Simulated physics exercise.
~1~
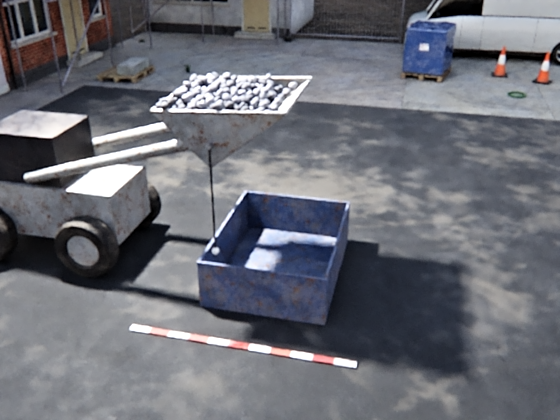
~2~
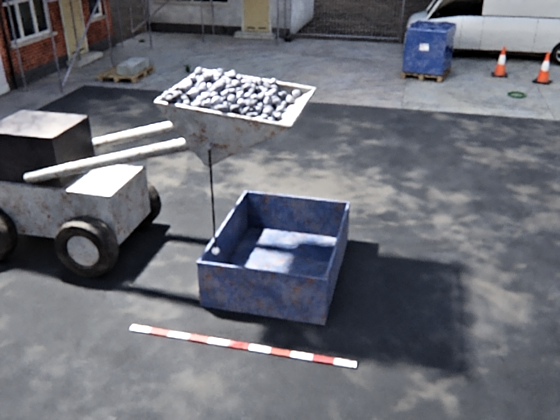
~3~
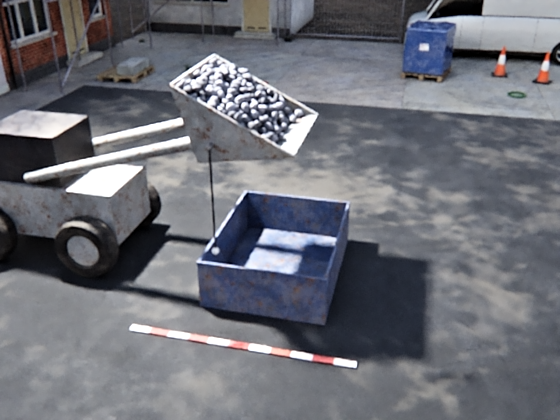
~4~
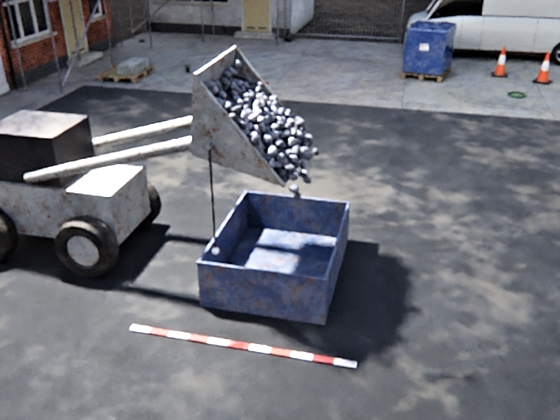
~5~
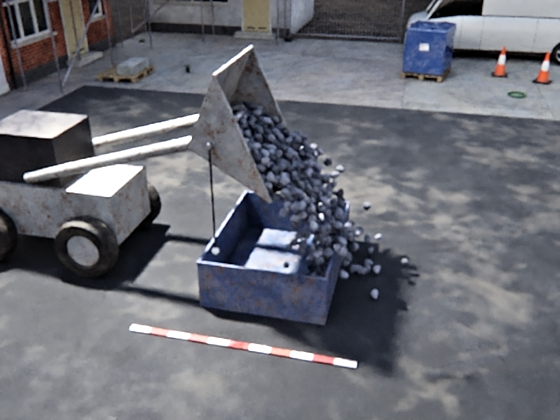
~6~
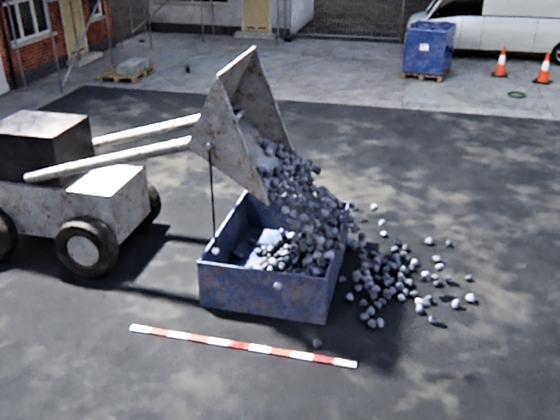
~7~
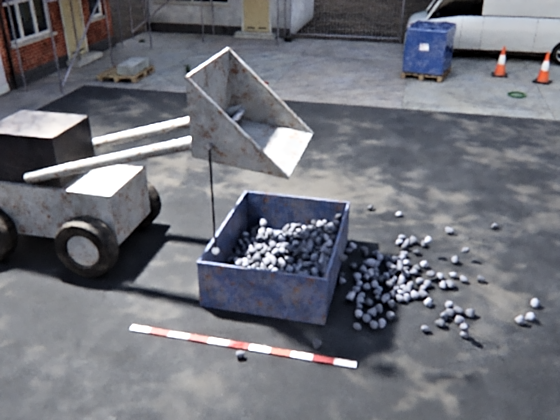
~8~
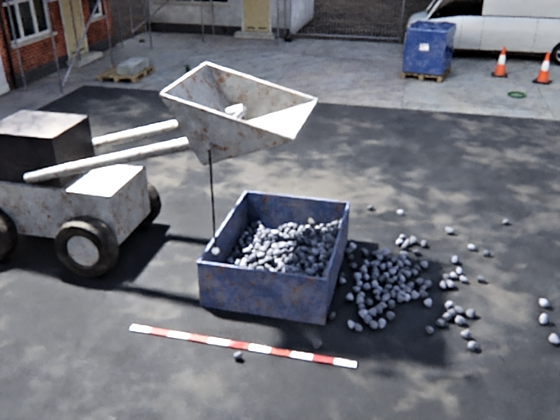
On a building site, a loader tipping round grey stones into a blue bin, some spilling right, then levelling its nearly empty bucket.
